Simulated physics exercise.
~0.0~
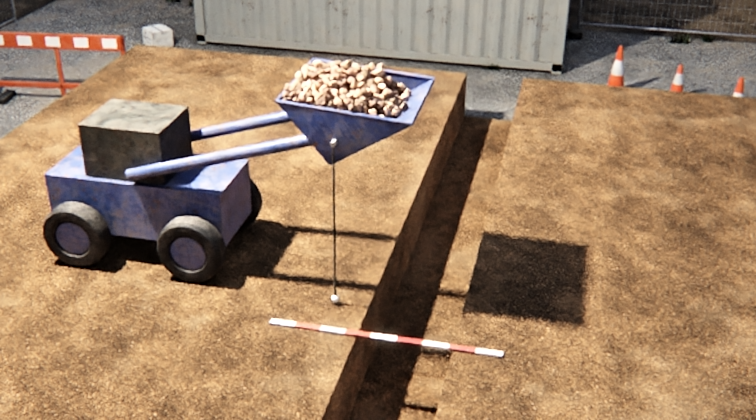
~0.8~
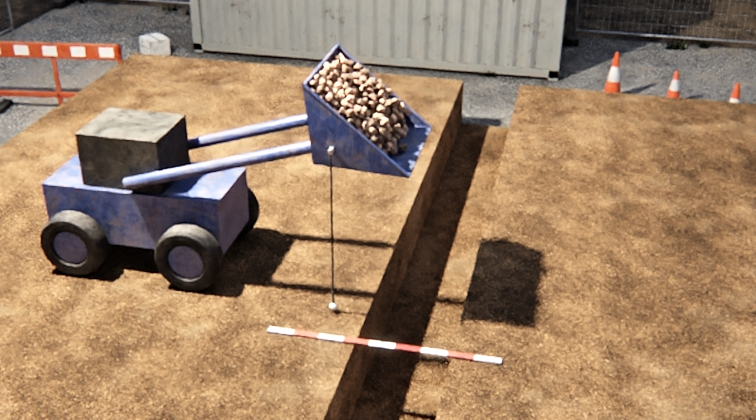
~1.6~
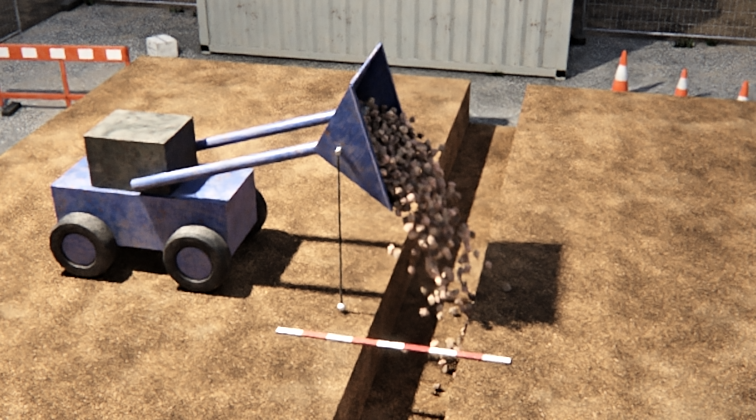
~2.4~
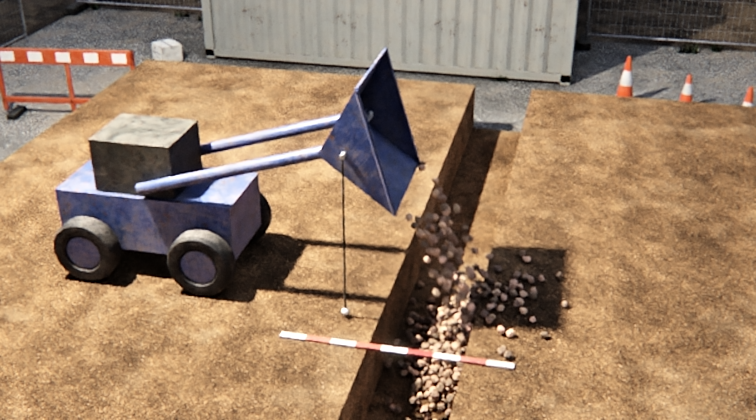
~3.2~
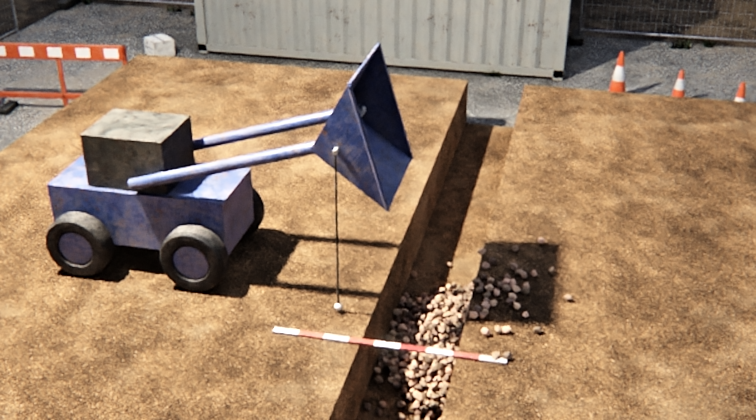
On a dirt building site, a blue loader tips its bucket, pouring stones into a trench, a few scattering on the far side.
